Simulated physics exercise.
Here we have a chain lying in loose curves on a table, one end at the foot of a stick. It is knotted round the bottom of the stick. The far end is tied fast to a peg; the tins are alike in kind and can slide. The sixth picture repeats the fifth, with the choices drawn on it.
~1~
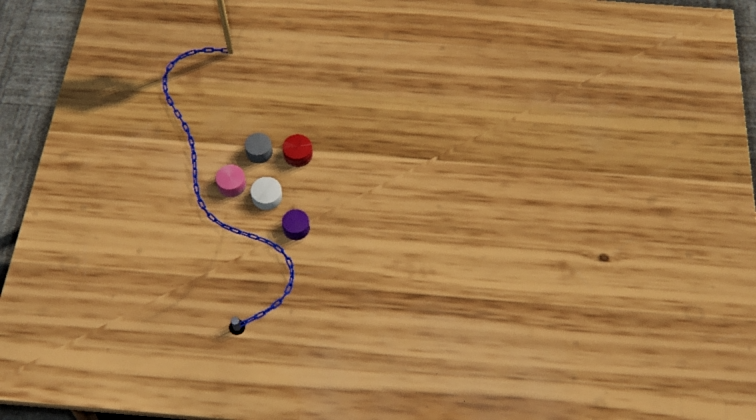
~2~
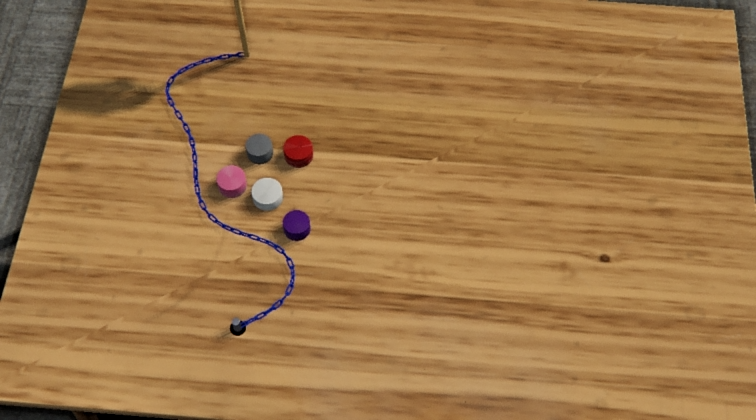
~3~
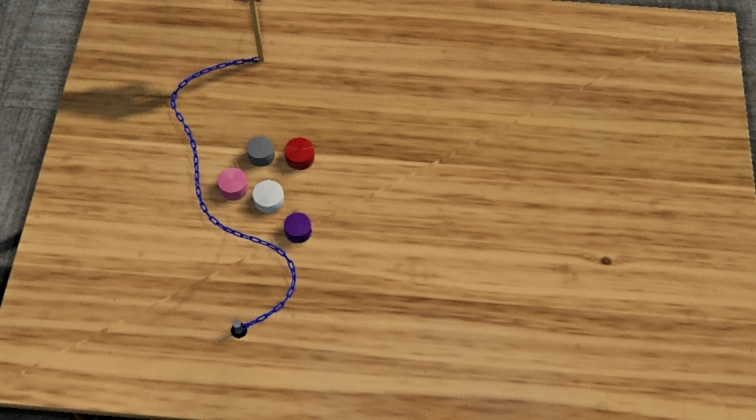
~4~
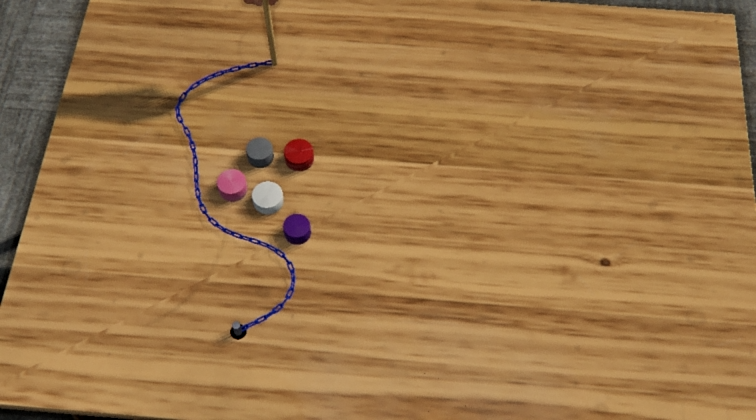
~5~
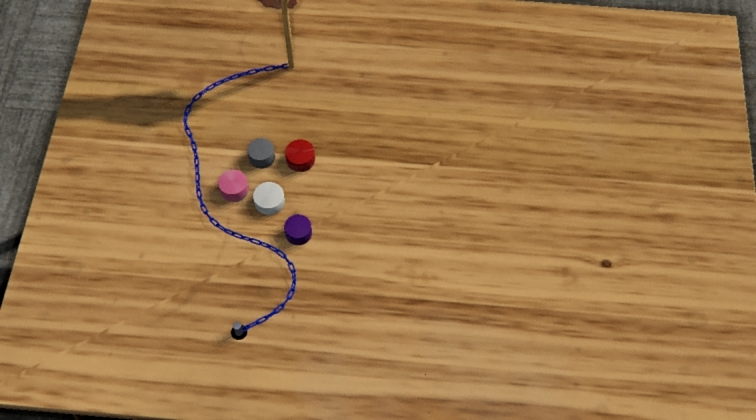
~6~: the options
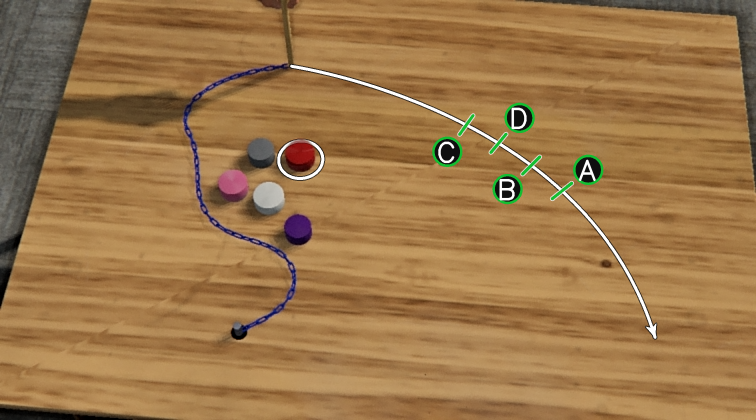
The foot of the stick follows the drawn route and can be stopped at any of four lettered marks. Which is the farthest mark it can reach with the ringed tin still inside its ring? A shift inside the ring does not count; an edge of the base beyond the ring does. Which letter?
Mark D.
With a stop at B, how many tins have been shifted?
Four.
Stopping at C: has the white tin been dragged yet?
No.
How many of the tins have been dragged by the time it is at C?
By then, none.
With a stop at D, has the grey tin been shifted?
Yes.
On the marked copy, A at (562, 191); B at (531, 165); C at (466, 125); D at (499, 143); the ring at (301, 160); the route from (292, 66) via (509, 150) to (655, 337).
With D. Early on, foot of the stick (365, 85); red tin (300, 156).
Further on, foot of the stick (439, 112); red tin (300, 156).
At the end, foot of the stick (498, 144); pink tin (241, 187); grey tin (269, 164); red tin (300, 156); the red tin is still in its ring.
As for the rest, A drags the ringed tin to (323, 184); B drags the ringed tin to (310, 171); C is safe but short.
